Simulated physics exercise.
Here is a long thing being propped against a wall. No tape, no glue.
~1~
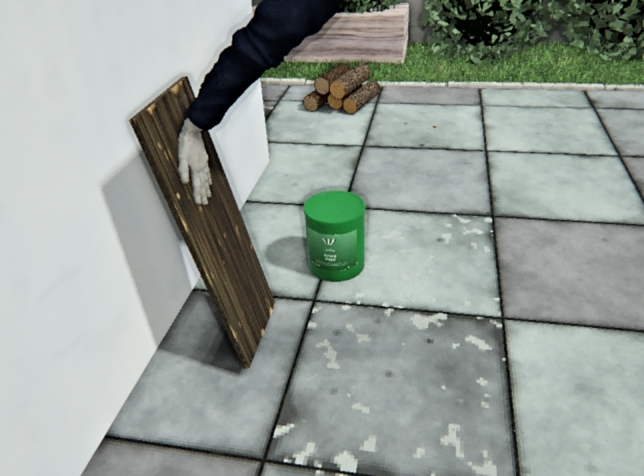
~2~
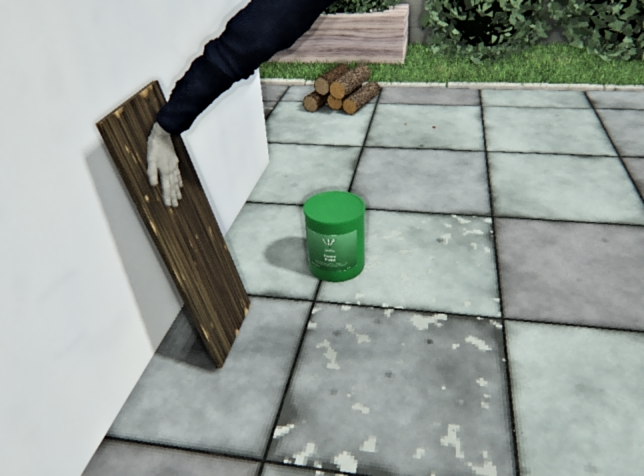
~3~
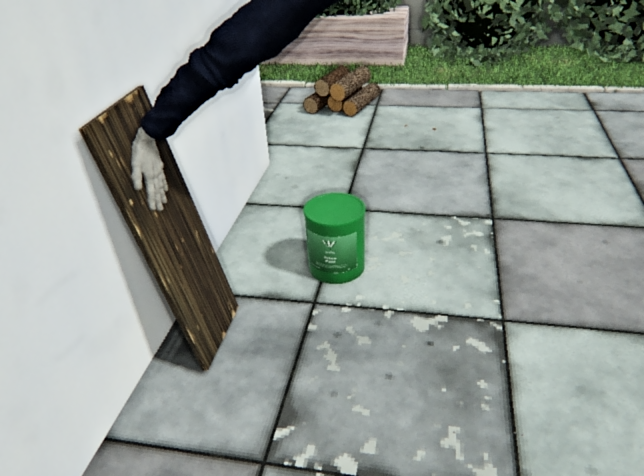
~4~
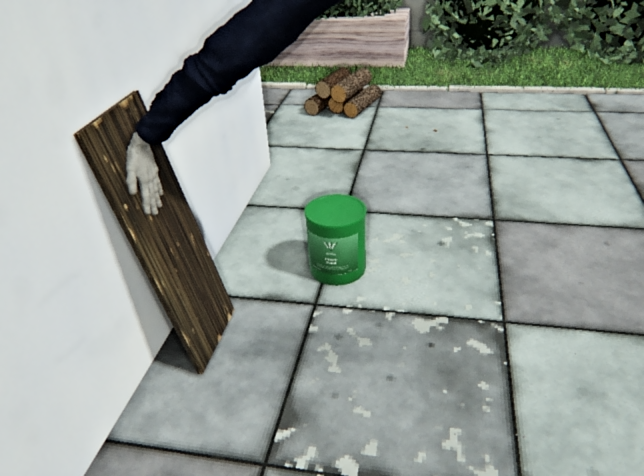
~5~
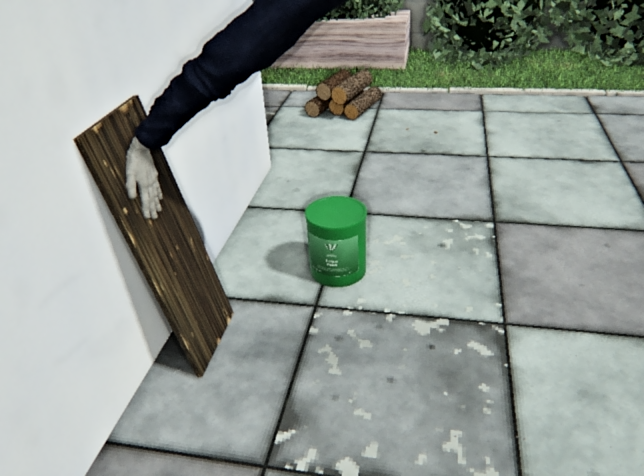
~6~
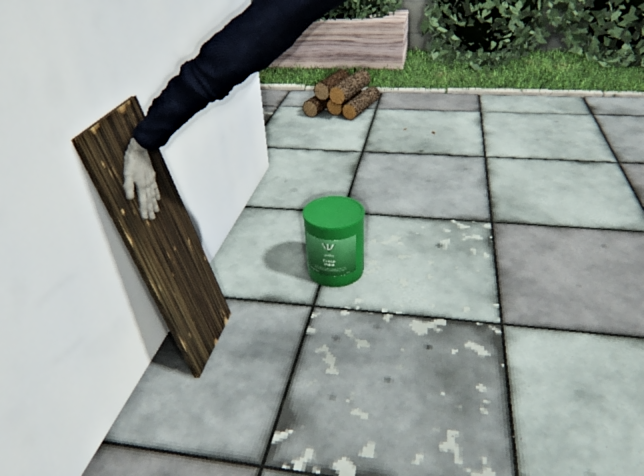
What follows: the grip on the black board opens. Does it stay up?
It holds.
Then, 0.40 s past the last view, nothing moves.
Then, 0.90 s past the last view, black board resting near (167, 244).
Finally, both still in place. Final places as the last picture's camera would see them, black board near (167, 244). The board remains leaning.
